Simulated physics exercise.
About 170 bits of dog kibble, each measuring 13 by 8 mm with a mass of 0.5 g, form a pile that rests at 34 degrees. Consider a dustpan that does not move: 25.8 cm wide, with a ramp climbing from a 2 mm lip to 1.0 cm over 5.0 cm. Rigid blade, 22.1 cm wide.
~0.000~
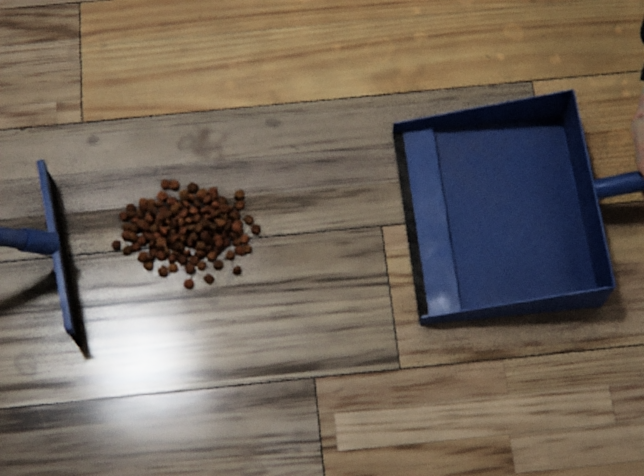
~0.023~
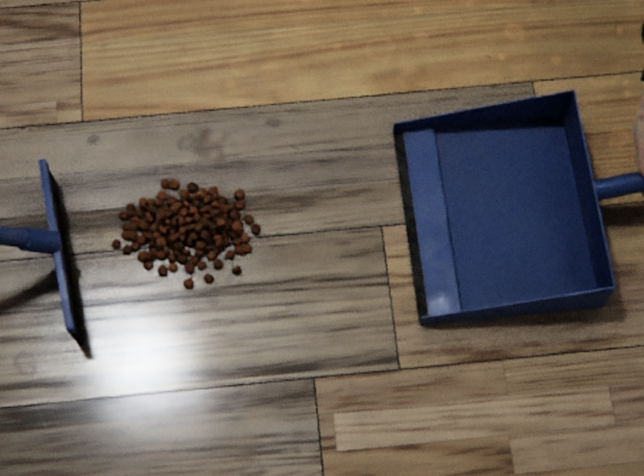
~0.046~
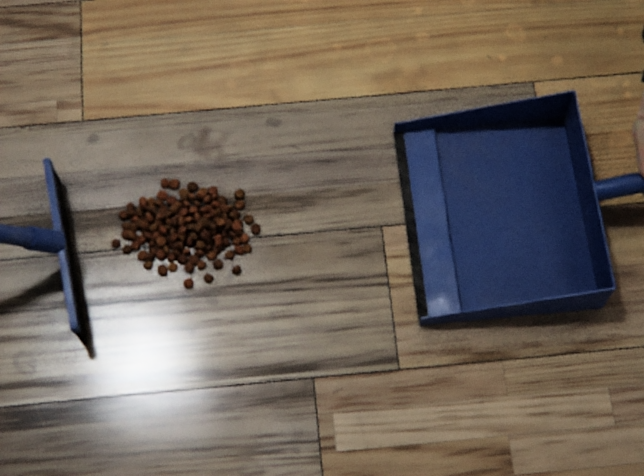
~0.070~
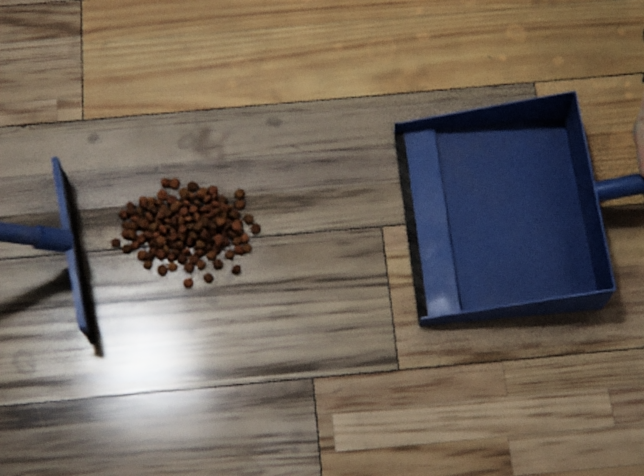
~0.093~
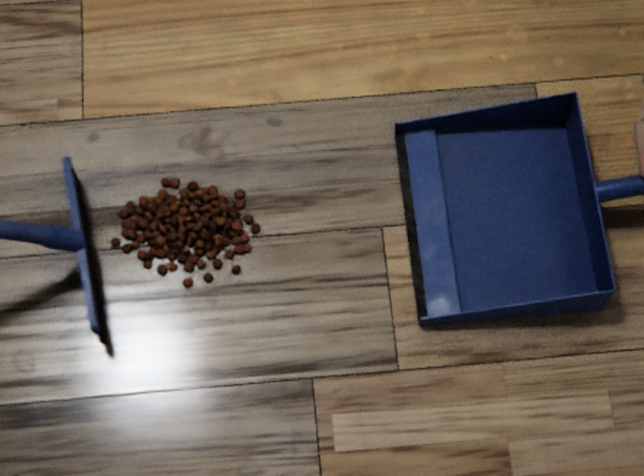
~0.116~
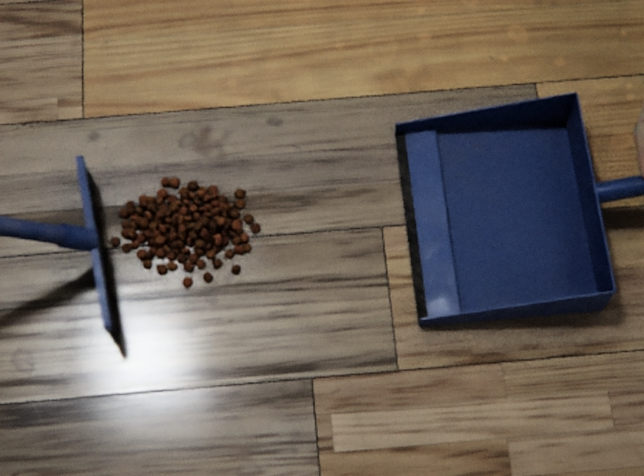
At first, a loose pile of small reddish-brown pieces sits on a wooden floor between a blue blade on the left and a blue dustpan on the right. The blade then slides rightward over the boards, closing most of the gap, while the pile and the dustpan stay still.
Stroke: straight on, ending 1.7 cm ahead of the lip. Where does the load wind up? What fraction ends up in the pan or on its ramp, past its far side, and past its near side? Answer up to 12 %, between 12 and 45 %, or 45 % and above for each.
In the pan or on its ramp: Between 12 and 45 %; past the pan's far side: Up to 12 %; past the pan's near side: Up to 12 %.
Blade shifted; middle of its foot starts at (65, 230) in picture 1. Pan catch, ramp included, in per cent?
I'd put it at around 40 per cent.
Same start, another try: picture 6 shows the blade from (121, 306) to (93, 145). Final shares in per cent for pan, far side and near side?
Final per cent - pan 40, far 30, near 0.
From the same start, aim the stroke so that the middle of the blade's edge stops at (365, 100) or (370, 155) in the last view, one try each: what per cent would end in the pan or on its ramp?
Close to 15 and 35 percent, in that order.
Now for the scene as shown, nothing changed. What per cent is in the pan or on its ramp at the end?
Something like 25 percent.
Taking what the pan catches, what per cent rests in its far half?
I'd say near 40 per cent.
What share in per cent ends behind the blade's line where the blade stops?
Estimate: Near 15 %.
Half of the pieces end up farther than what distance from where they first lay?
26 cm, roughly.
After 0.36 s, middle of the blade 20 cm from the lip; 0 % over the lip, far side 0 %, near side 0 %.
After 0.52 s, middle of the blade 9 cm from the lip; 0 % over the lip, far side 0 %, near side 0 %.
After 0.80 s, middle of the blade 3 cm from the lip; 25 % over the lip, far side 0 %, near side 0 %.
At rest (1.2 s), pan 25 %, far side 0 %, near side 0 %, in front of the lip or behind the blade 70 %.
